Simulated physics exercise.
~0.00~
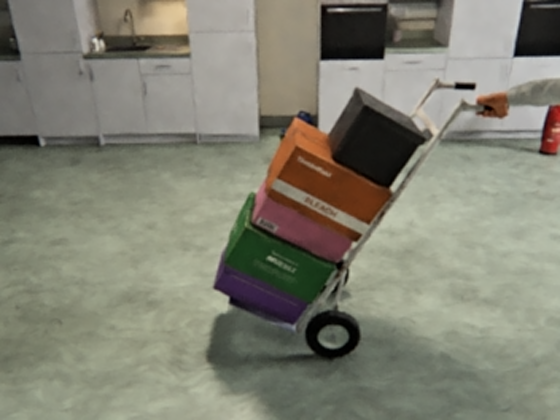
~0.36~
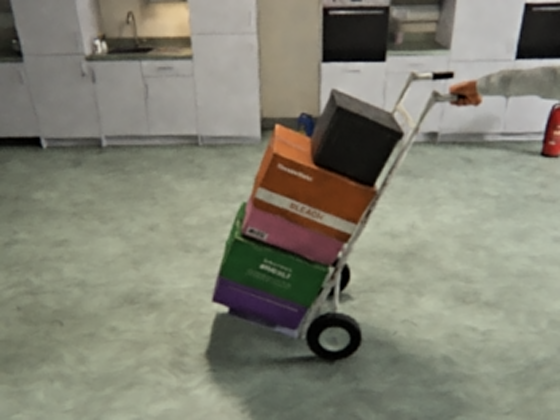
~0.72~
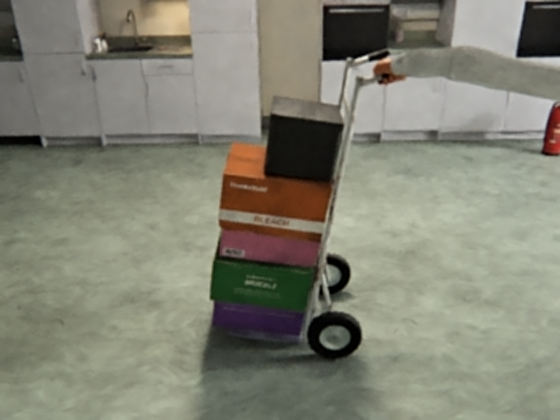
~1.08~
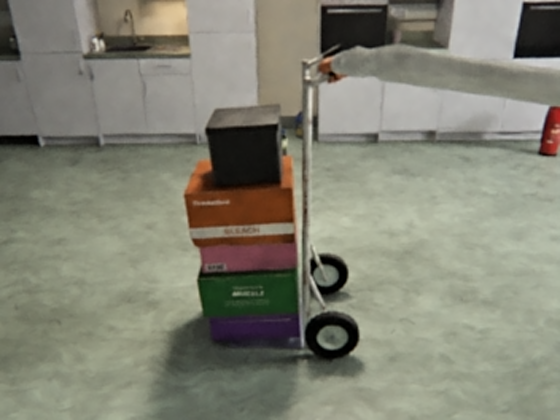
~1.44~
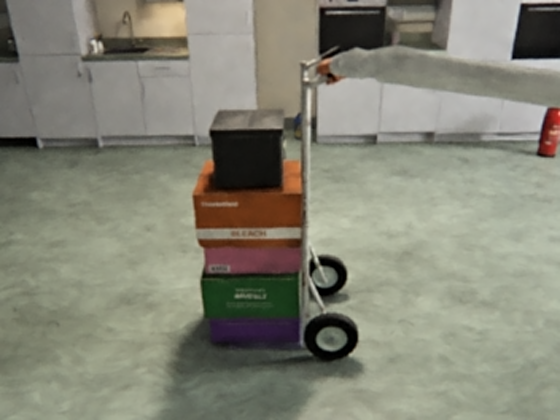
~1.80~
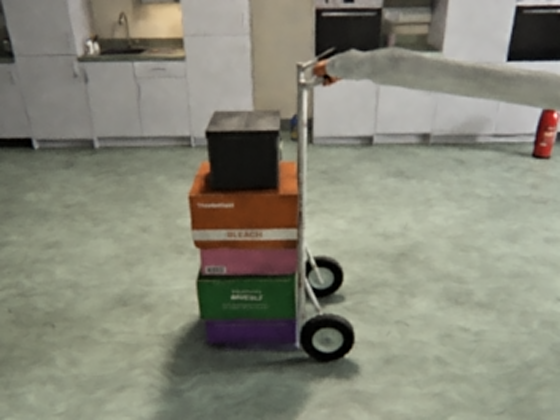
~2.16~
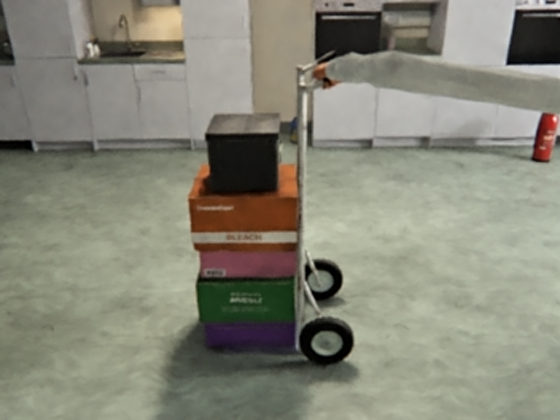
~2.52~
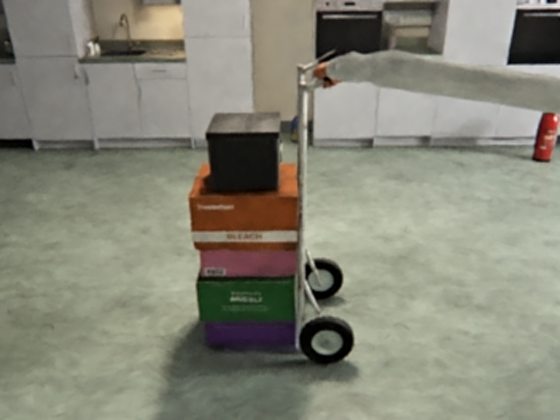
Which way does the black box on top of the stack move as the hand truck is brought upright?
The black box moves to the left as the hand truck swings upright.
